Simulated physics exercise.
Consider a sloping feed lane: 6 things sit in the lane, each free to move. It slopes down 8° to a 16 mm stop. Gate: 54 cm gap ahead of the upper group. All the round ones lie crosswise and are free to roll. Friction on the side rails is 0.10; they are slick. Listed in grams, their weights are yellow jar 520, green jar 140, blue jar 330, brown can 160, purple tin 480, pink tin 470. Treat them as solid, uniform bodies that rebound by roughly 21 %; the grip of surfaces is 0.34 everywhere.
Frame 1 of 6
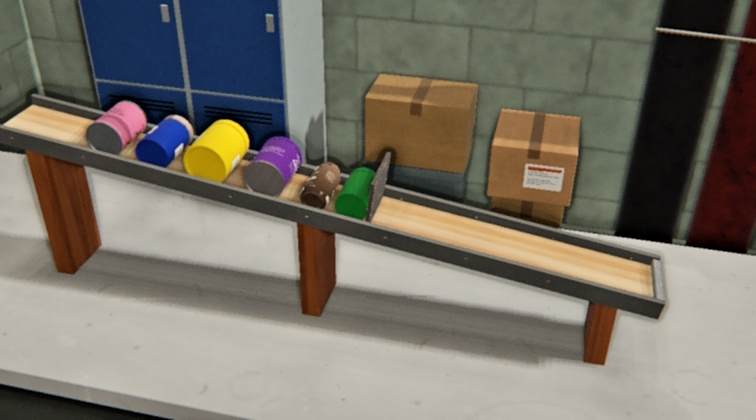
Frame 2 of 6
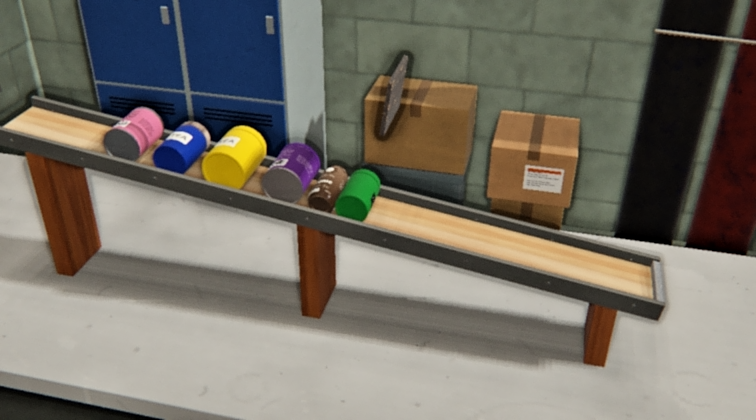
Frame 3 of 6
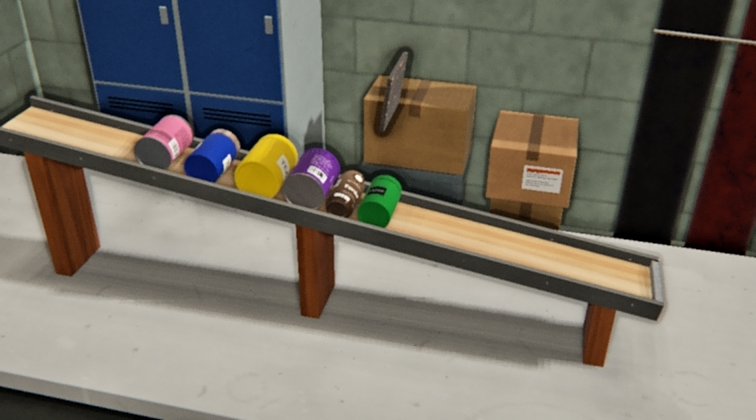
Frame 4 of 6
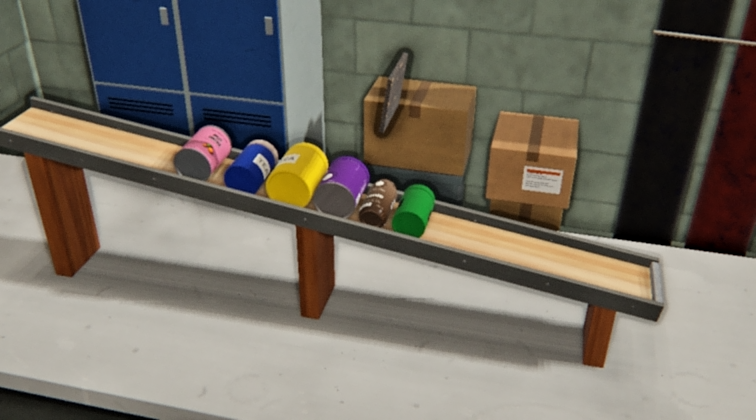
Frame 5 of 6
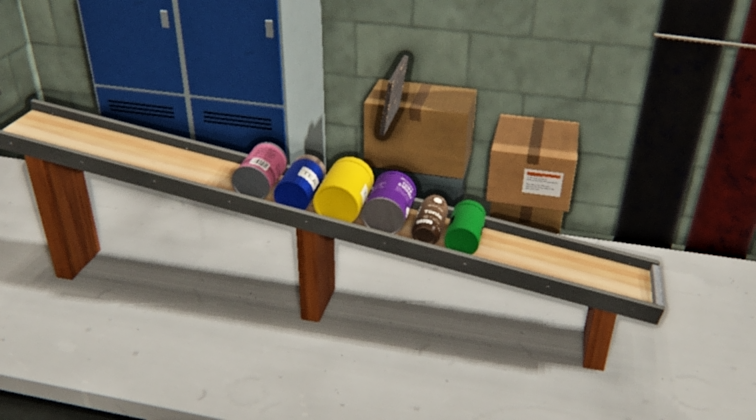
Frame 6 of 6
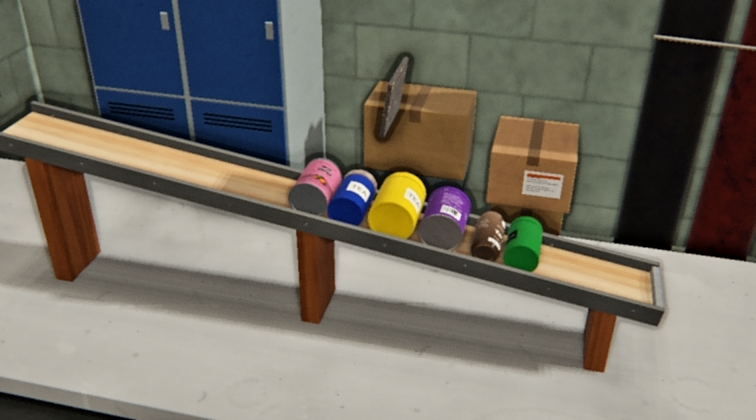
A row of six colorful jars, tins and cans rolled down a sloping wooden lane to the right after the gate lifted, with the green jar leading and the pink tin at the back.
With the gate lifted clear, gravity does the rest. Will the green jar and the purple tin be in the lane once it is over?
The green jar makes it out. The purple tin never makes it out.
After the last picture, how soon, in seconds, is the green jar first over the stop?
0.3 s or so.
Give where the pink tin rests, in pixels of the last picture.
(513, 239), roughly.
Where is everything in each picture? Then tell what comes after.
Gate shut; green jar (358, 194); purple tin (273, 168), in the first frame.
Leader 54 cm from the stop; yellow jar (235, 159); brown can (329, 190), in the second frame.
Leader 49 cm from the stop; yellow jar (267, 167); blue jar (213, 157), in the third frame.
Leader 43 cm from the stop; pink tin (203, 154); brown can (378, 204), in the fourth frame.
Leader 33 cm from the stop; pink tin (260, 172); yellow jar (344, 191), in the fifth frame.
Leader 22 cm from the stop; green jar (524, 245); purple tin (445, 220), in the sixth frame.
Then, 0.20 s after the last picture, leader 5 cm from the stop; green jar near (613, 268); purple tin near (536, 243).
Then, 0.50 s after the last picture, green jar and brown can now over the stop; purple tin near (641, 269).
At rest, over the stop, green jar and brown can; the other 4 in the lane. In the last view, purple tin near (641, 270).
